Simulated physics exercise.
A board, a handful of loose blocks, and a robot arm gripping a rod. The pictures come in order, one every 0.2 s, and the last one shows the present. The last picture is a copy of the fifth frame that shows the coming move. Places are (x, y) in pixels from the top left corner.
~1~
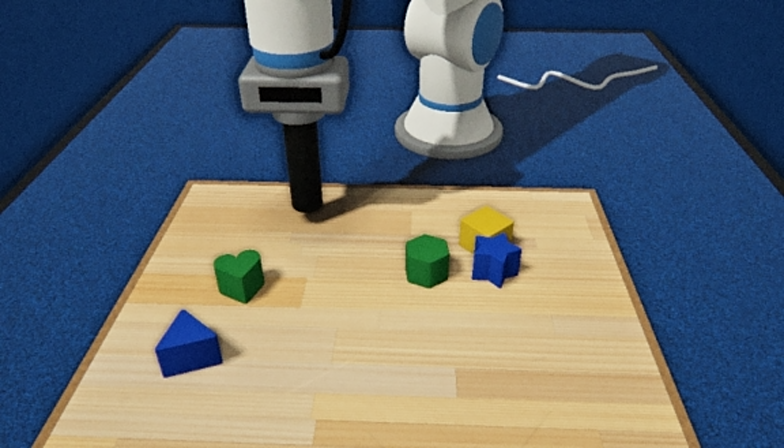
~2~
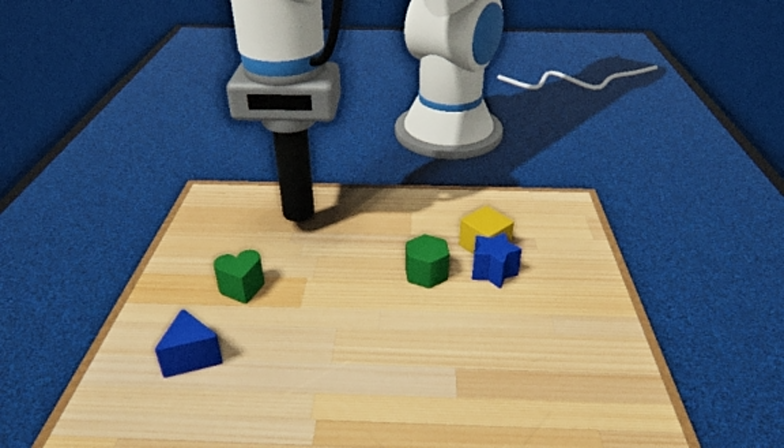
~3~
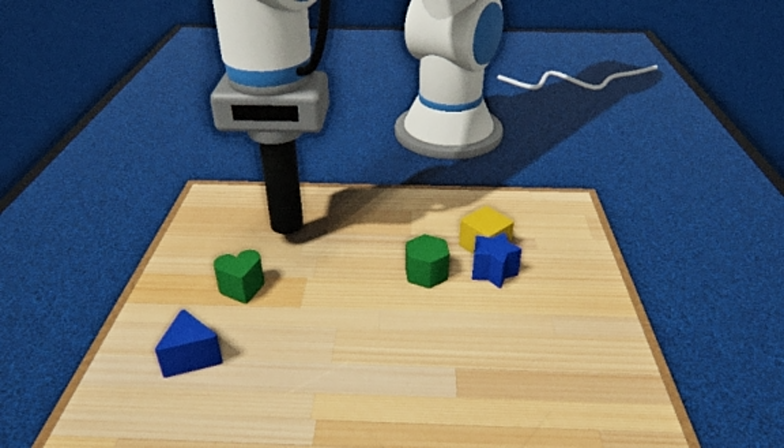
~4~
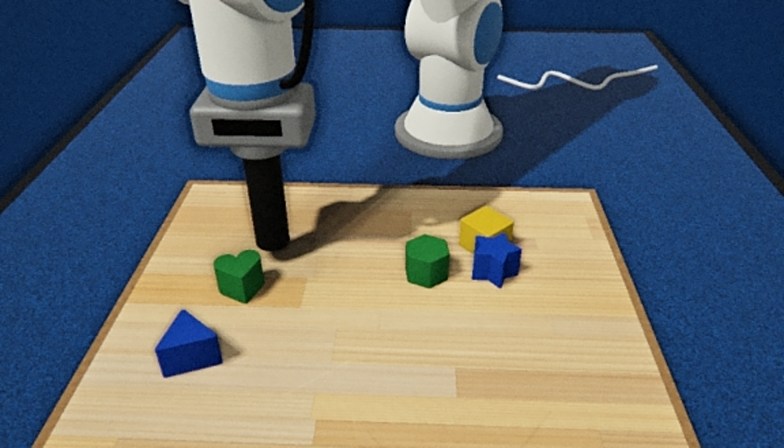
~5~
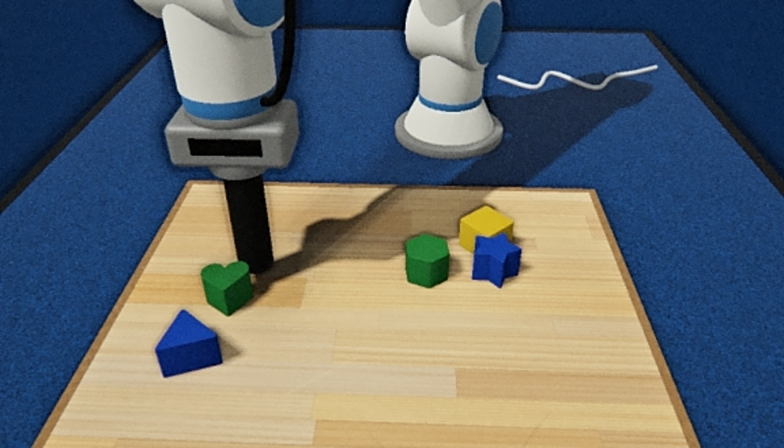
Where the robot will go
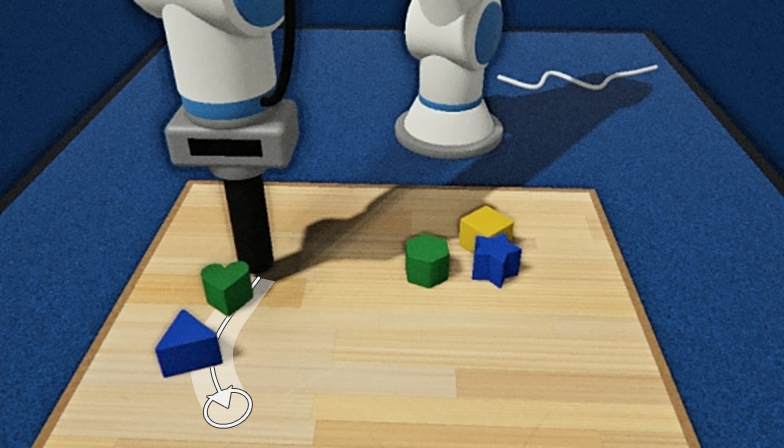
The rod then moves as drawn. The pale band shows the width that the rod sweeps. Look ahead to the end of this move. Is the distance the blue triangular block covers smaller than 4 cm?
Going by the path, yes.
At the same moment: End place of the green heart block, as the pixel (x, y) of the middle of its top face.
Most likely (175, 306).
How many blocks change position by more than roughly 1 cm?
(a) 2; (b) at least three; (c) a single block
Letter a.
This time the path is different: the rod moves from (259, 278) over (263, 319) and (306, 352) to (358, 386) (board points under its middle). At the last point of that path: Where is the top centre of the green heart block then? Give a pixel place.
The middle of its top is at (214, 289).
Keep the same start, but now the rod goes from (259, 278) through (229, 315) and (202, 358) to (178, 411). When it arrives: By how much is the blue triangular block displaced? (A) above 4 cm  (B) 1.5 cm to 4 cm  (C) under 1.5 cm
I'll go with A - above 4 cm.
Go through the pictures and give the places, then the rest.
In the first frame, tip of the rod at (308, 205), middles of tops, blue triangular block at (185, 330), green heart block at (238, 262).
In the second frame, rod at (299, 213), nothing pushed.
In the third frame, rod at (287, 225), nothing pushed.
In the fourth frame, rod at (273, 242), nothing pushed.
In the fifth frame, rod at (256, 263), blue triangular block at (185, 330), green heart block at (224, 273).
The line goes from (259, 278) through (230, 315) and (212, 360) to (228, 408).
On the path given first. One third of the way, rod at (227, 301); green heart block at (184, 298), turned 65° clockwise.
Two thirds of the way, rod at (208, 346); blue triangular block at (163, 349); green heart block at (175, 306), turned 110° clockwise.
At the end, rod at (224, 392); blue triangular block at (163, 355), turned 25° clockwise; green heart block at (175, 306), turned 110° clockwise.
